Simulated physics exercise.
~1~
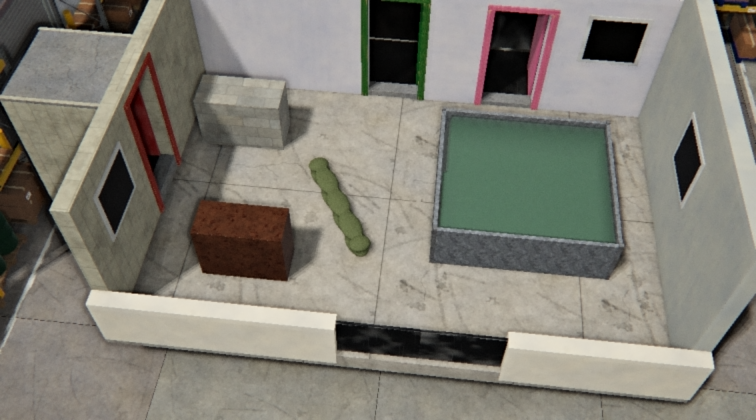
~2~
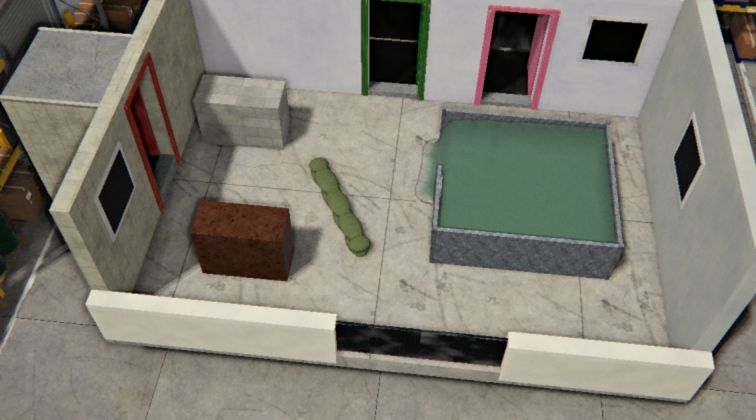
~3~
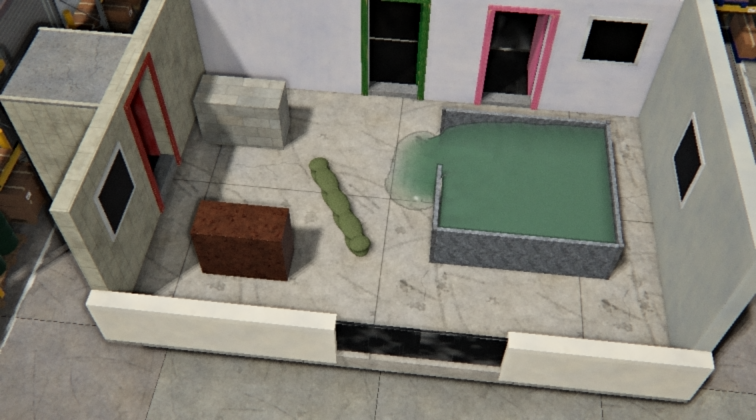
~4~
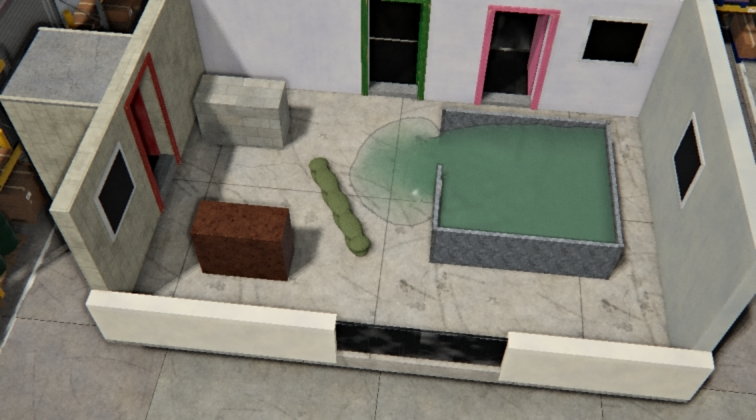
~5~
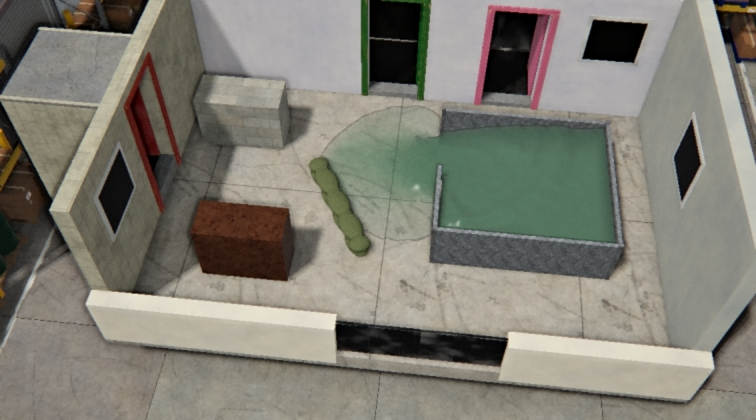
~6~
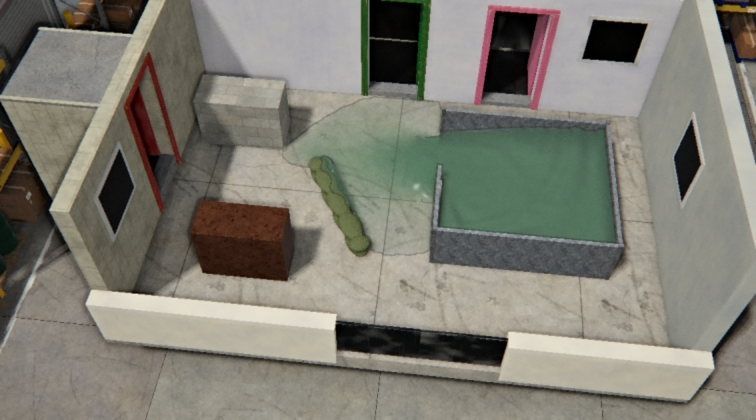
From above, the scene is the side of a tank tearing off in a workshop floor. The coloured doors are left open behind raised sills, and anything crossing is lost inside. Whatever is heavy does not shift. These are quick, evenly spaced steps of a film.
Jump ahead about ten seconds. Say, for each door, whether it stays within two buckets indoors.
At the end, green door: Overshoots. Pink door: Does not overshoot. Red door: Does not overshoot.
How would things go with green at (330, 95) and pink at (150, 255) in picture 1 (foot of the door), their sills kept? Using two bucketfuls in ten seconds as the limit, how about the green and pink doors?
The green door overflows, and the pink door overflows.
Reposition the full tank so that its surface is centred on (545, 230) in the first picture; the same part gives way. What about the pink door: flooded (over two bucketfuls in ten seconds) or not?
So the pink door never reaches the line, if you ask me.
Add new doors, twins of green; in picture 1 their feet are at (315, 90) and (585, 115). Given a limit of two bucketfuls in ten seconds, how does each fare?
Taken in sequence: Exceeded, then not exceeded.
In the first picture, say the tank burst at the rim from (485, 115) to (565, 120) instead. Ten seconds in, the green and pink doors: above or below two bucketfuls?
My guess is that the green door stays short of it while the pink door tops the mark.
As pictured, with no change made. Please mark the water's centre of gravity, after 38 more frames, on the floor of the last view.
It's close to (384, 198).
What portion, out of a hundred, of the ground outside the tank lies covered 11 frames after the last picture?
Near 45 in a hundred.
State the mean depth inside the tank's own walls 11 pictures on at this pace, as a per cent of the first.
Near 62 in a hundred.
A moment on, water covers 30 % of the floor; the green door wet at the sill, nothing in, the pink door not reached, the red door not reached.
Next, water covers 45 % of the floor; the green door over two buckets in, the pink door not reached, the red door wet at the sill, nothing in.
Then, water covers 55 % of the floor; the green door over two buckets in, the pink door wet at the sill, nothing in, the red door wet at the sill, nothing in.
Later, water covers 90 % of the floor; the green door far over two buckets in, the pink door wet at the sill, nothing in, the red door wet at the sill, nothing in.
In the end, water covers 95 % of the floor; the green door far over two buckets in, the pink door wet at the sill, nothing in, the red door wet at the sill, nothing in.
